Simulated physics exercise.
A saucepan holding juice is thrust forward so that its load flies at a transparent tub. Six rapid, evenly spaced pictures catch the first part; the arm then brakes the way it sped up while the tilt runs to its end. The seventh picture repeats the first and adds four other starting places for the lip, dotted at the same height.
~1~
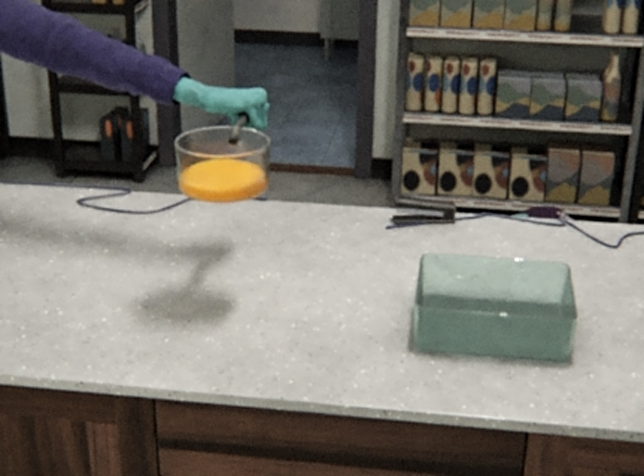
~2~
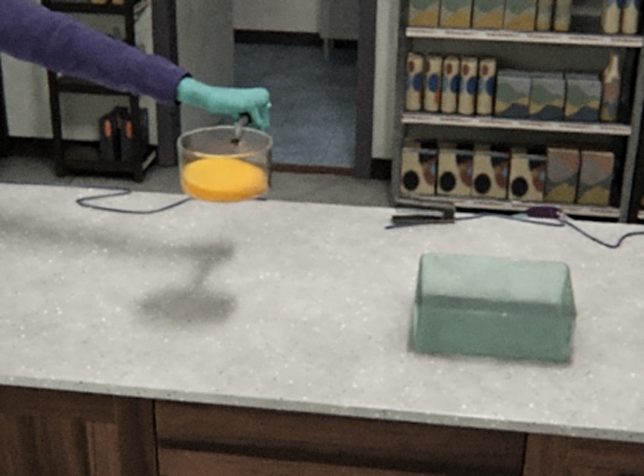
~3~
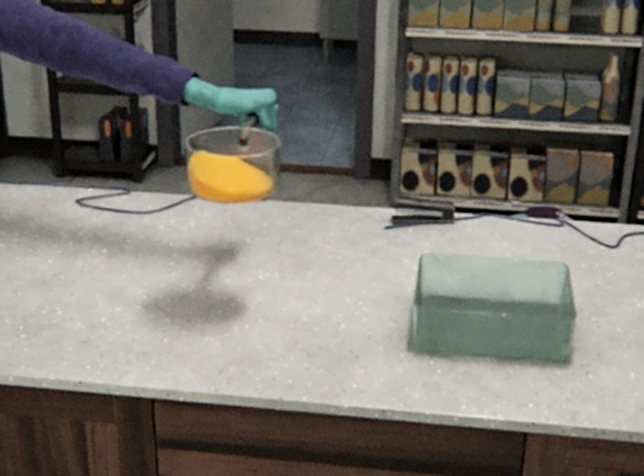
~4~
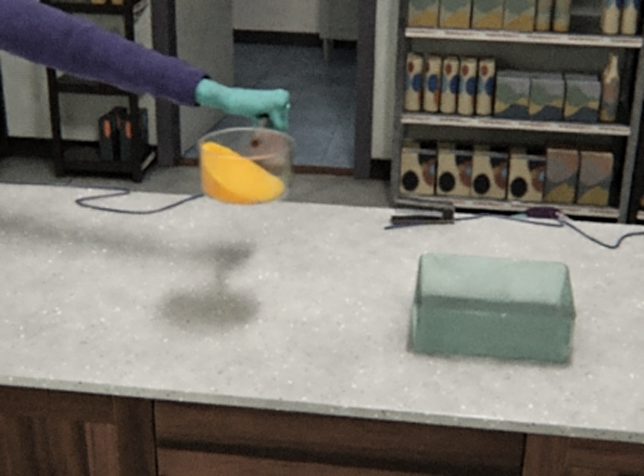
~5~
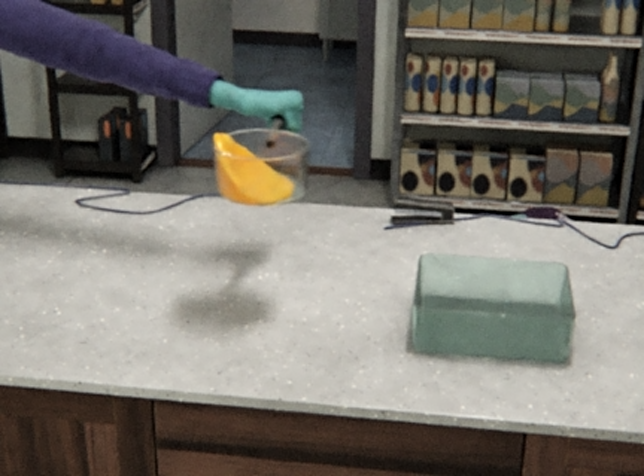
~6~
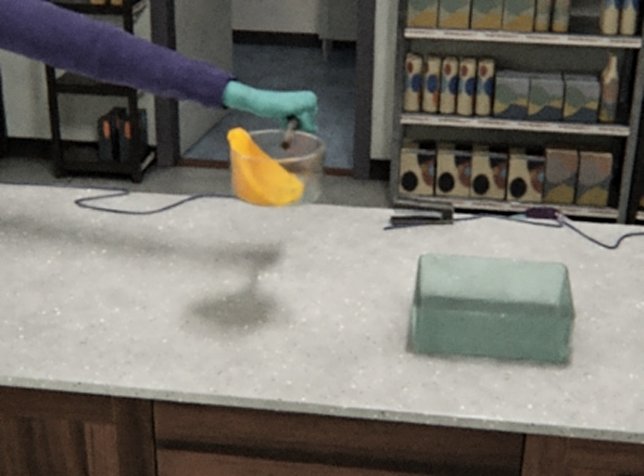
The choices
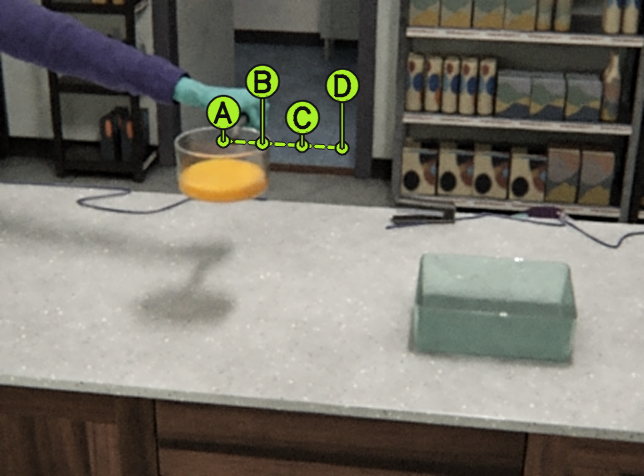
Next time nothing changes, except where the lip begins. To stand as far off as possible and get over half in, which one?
Place D just does it.
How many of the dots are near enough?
One of the four.
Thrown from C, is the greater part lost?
Yes, it does.
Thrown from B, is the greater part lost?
Yes, that goes wrong.
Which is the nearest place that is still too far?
Here it is place C.
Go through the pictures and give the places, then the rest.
In the first picture, upright, lip at (267, 143); tub from (414, 347) to (570, 360); nothing has left yet.
In the second picture, upright, lip at (270, 143); nothing has left yet.
In the third picture, upright, lip at (278, 144); nothing has left yet.
In the fourth picture, upright, lip at (291, 145); nothing has left yet.
In the fifth picture, upright, lip at (306, 146); juice is over the rim, down to (222, 141).
In the sixth picture, upright, lip at (322, 147); juice is over the rim, down to (246, 142).
On the marked copy, A at (223, 140); B at (262, 143); C at (302, 145); D at (342, 147).
If A is chosen, about 3 % lands in the tub, 97 % falls short.
If B is chosen, about 9 % lands in the tub, 89 % falls short.
If C is chosen, about 21 % lands in the tub, 76 % falls short and 3 % goes beside or beyond.
If D is chosen, about 91 % lands in the tub, 4 % falls short and 5 % goes beside or beyond.
